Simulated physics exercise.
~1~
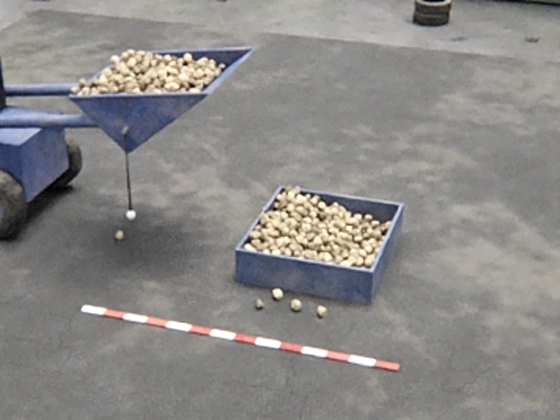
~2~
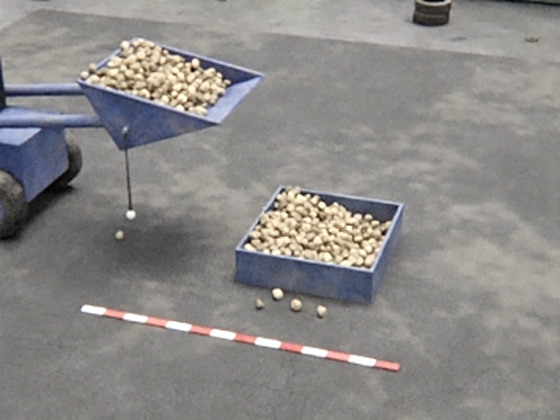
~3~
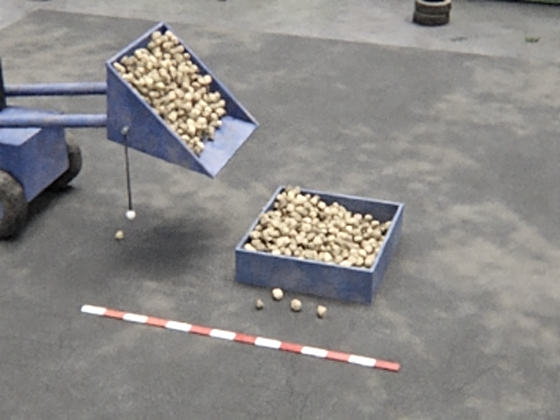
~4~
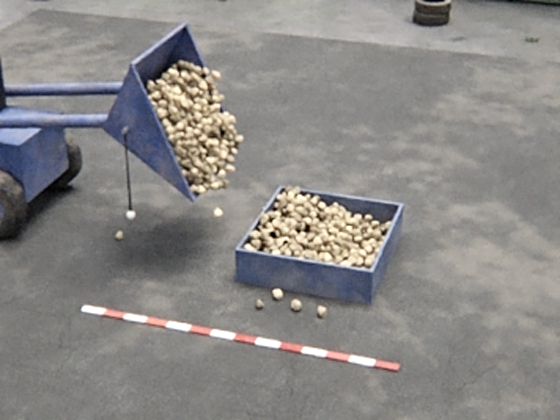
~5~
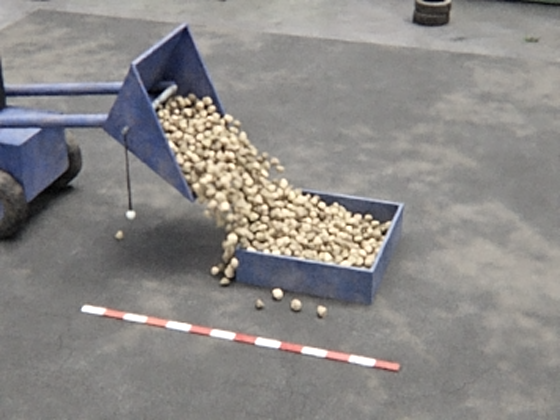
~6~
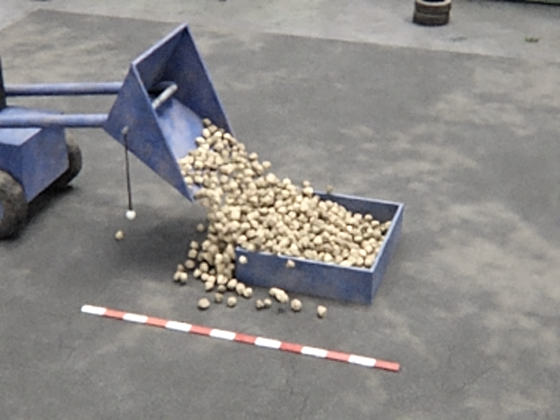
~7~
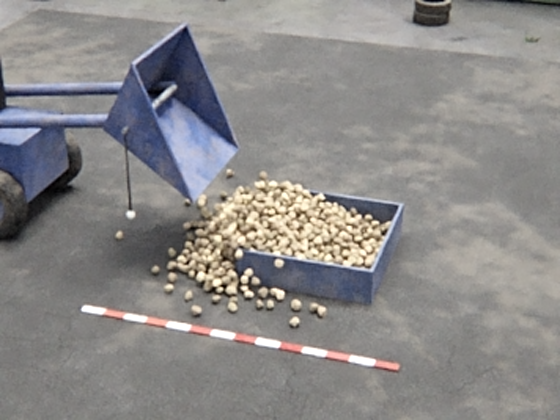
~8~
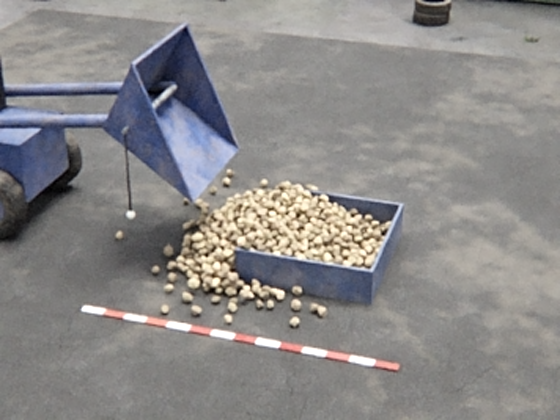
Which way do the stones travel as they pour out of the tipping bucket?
They travel to the right as they fall, spilling down from the bucket toward the low blue bin.
